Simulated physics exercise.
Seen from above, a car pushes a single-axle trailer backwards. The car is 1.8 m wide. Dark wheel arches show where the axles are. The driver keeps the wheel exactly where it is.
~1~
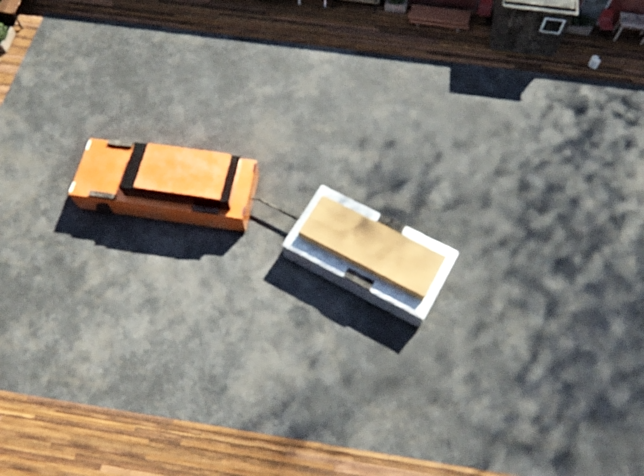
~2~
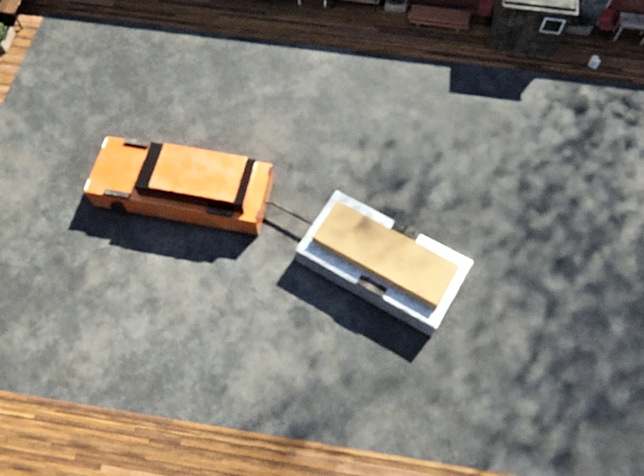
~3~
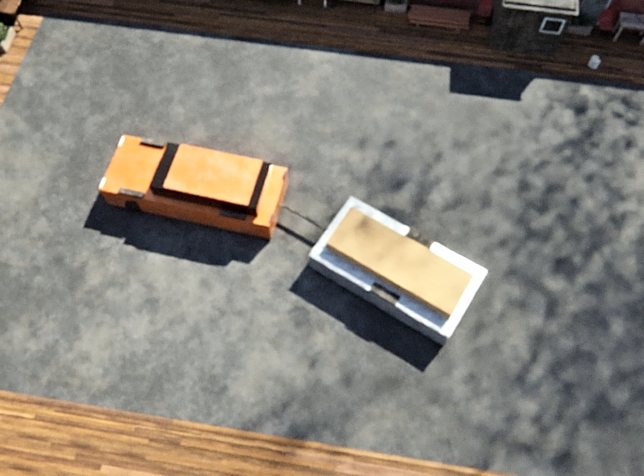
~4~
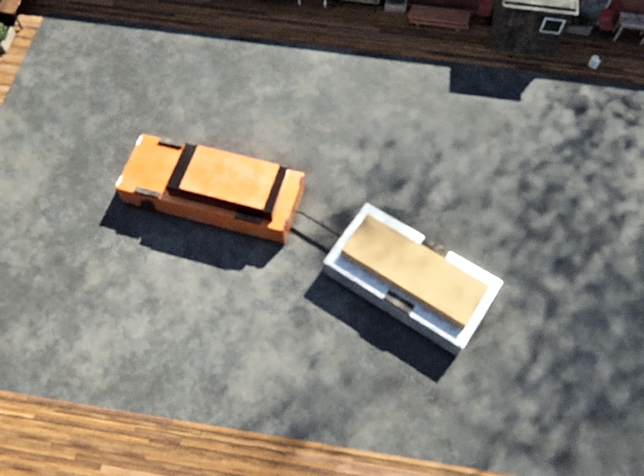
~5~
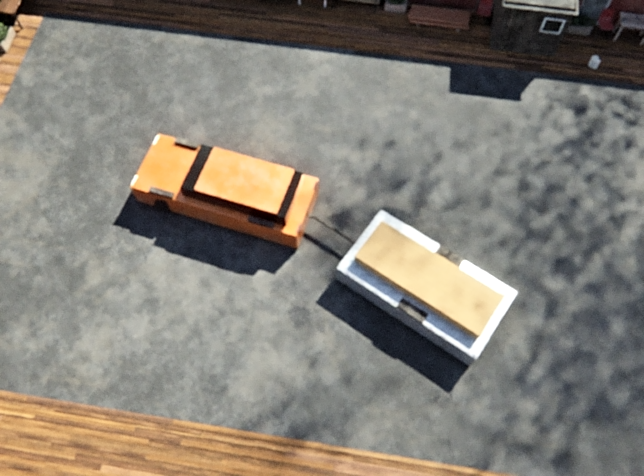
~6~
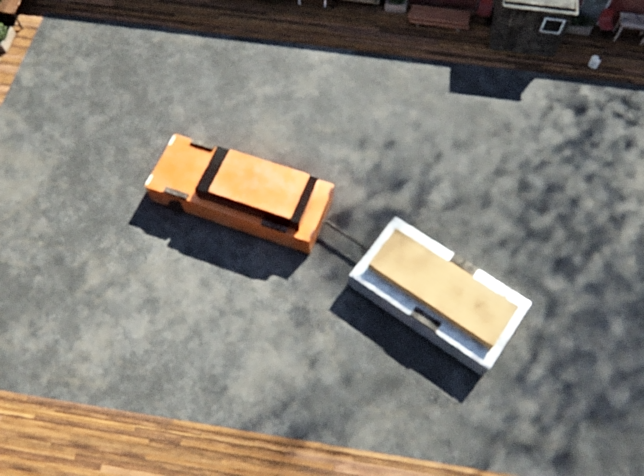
An orange car with black bands across its roof sits left of centre on a mottled grey surface seen from above, edged by wooden planking at the top and bottom. Joined behind it by a thin dark hitch, a white trailer with a tan top sits to its right, angled downward. The car slowly pushes the trailer right and slightly down, both turning slightly clockwise, while the camera stays still.
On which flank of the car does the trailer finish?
It swings round to the driver's right side.
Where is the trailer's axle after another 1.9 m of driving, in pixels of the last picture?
Near (513, 339).
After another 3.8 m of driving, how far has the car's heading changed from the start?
Some 32°.
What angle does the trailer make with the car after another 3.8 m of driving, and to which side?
Some 5° to its right.
With 1.9 m more driven, the tail is 9° to the car's left, the car has turned 22° and the trailer's axle is at (513, 339) of the last picture.
With 3.8 m more driven, the tail is 4° to the car's right, the car has turned 33° and the trailer's axle is at (584, 390) of the last picture.
With 5.8 m more driven, the tail is 26° to the car's right, the car has turned 44° and the trailer's axle is out of the picture.
With 7.7 m more driven, the tail is 59° to the car's right, the car has turned 54° and the trailer's axle is out of the picture; it has jack-knifed.
